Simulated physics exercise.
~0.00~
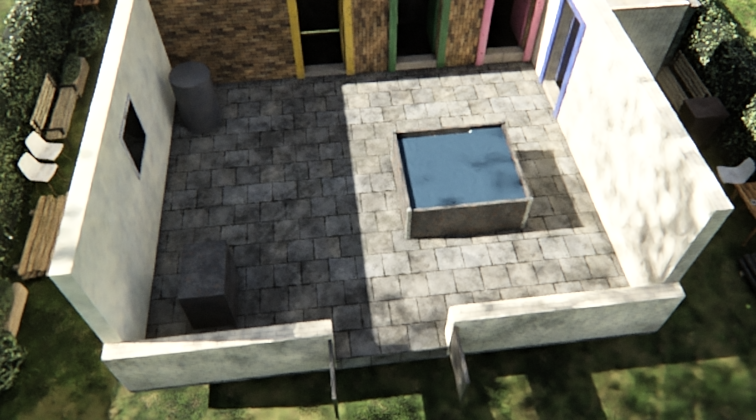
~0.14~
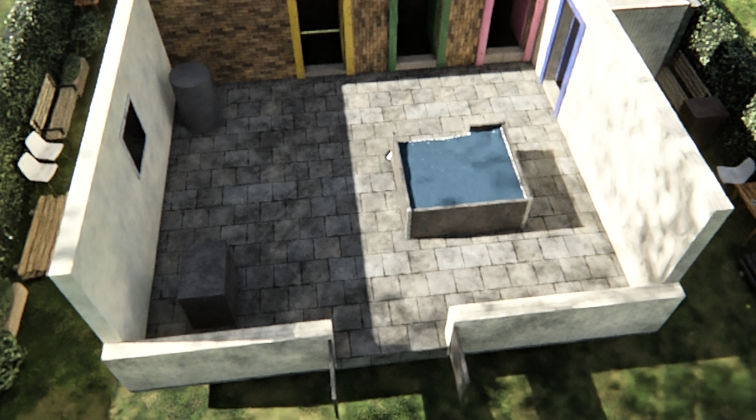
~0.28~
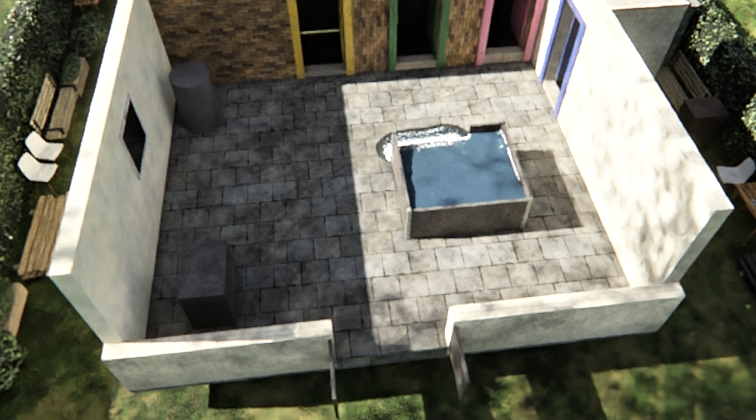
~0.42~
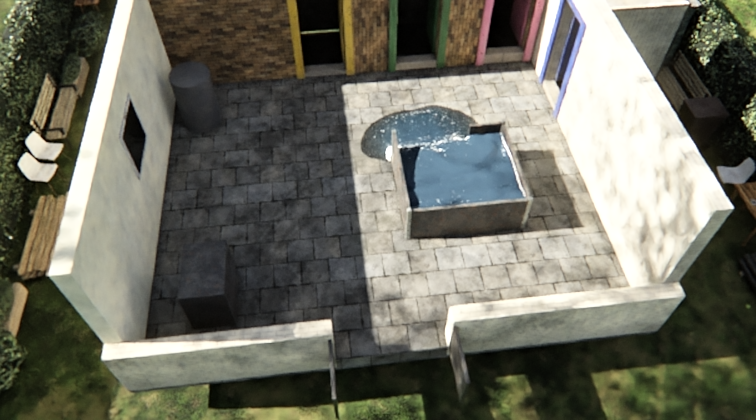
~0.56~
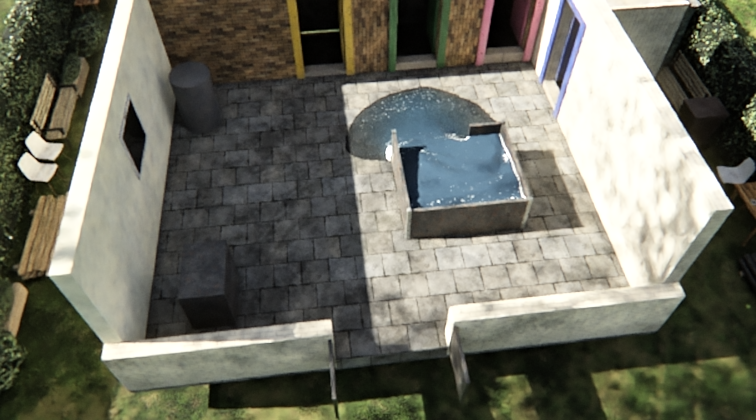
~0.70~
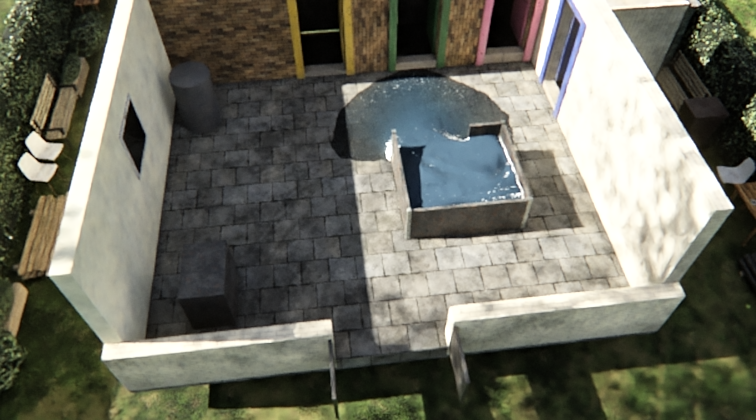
Water pours out through a gap at the far left of a square, stone-sided water tank and spreads in a widening, glinting arc over the grey paving towards the brick back wall. The walled yard is seen from a high, unmoving viewpoint, with yellow, green, pink and blue doorways beyond. The tank's surface ripples, while a dark cylinder and a dark box stay put on the shaded left.
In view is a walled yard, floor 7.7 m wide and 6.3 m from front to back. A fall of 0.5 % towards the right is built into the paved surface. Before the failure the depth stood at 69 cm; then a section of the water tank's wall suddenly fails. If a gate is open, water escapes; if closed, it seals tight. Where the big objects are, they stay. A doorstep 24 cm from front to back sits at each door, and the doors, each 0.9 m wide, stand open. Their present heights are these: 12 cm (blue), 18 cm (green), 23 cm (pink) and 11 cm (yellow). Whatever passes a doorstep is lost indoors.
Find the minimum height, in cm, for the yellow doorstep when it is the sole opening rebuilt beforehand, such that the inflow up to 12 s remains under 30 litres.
The minimum height is about 15 cm.
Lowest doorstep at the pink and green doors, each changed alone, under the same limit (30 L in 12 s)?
You'd want some 12.0 cm at pink and some 29 cm at green.
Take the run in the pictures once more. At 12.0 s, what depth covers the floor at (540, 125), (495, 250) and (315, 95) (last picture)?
Respectively 4 cm, 4 cm and 4 cm.
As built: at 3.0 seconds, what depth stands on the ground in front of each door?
Depths in cm - blue: 13, green: 23, pink: 17, yellow: 17.
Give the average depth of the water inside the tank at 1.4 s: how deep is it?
It averages roughly 40 centimetres.
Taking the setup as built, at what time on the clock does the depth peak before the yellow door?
Peak time: About 1.8 s.
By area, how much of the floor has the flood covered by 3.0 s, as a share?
Wet share: Around 30 %.
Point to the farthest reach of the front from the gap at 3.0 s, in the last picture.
Lab note: Front tip approx. (178, 91).
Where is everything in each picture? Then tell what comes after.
In the first picture, the water tank at (458, 167) is whole and still, 69 cm deep; the yellow door at (322, 36) is dry.
In the second picture, the gap is on the far side, the front 0.3 m out at a hidden place; the back of the water tank holds 69 cm.
In the third picture, the front is at (440, 127), 0.8 m from the gap on the far side; 1.1 m2 of floor is wet, 69 cm left at the back.
In the fourth picture, the gap is on the far side, the front 1.4 m out at (426, 109); the back of the water tank holds 67 cm.
In the fifth picture, the gap is on the far side, the front 2.0 m out at (416, 90); the back of the water tank holds 58 cm.
In the sixth picture, the gap is on the far side, the front 2.6 m out at (406, 73); the back of the water tank holds 60 cm; 1.0 m in a straight line remain to the yellow door at (322, 36).
After 1.4 s water covers 20 % of the floor, deepest (34 cm) near (373, 77); 17 cm at the yellow door, 0 litres in over its 11 cm doorstep.
After 3.0 s water covers 30 % of the floor, deepest (28 cm) near (176, 103); 17 cm at the yellow door, 50 litres in over its 11 cm doorstep.
After 12.0 s water covers 95 % of the floor, deepest (8 cm) near (403, 306); 5 cm at the yellow door, 62 litres in over its 11 cm doorstep.
At the yellow door as built, the water arrived by 1.2 s and peaked near 23 cm at 1.8 s.
With a doorstep of 12.5 cm, 48 litres would have come in within the 12 s; with 17 cm, 19 litres. So under 30 litres takes about 15 cm.
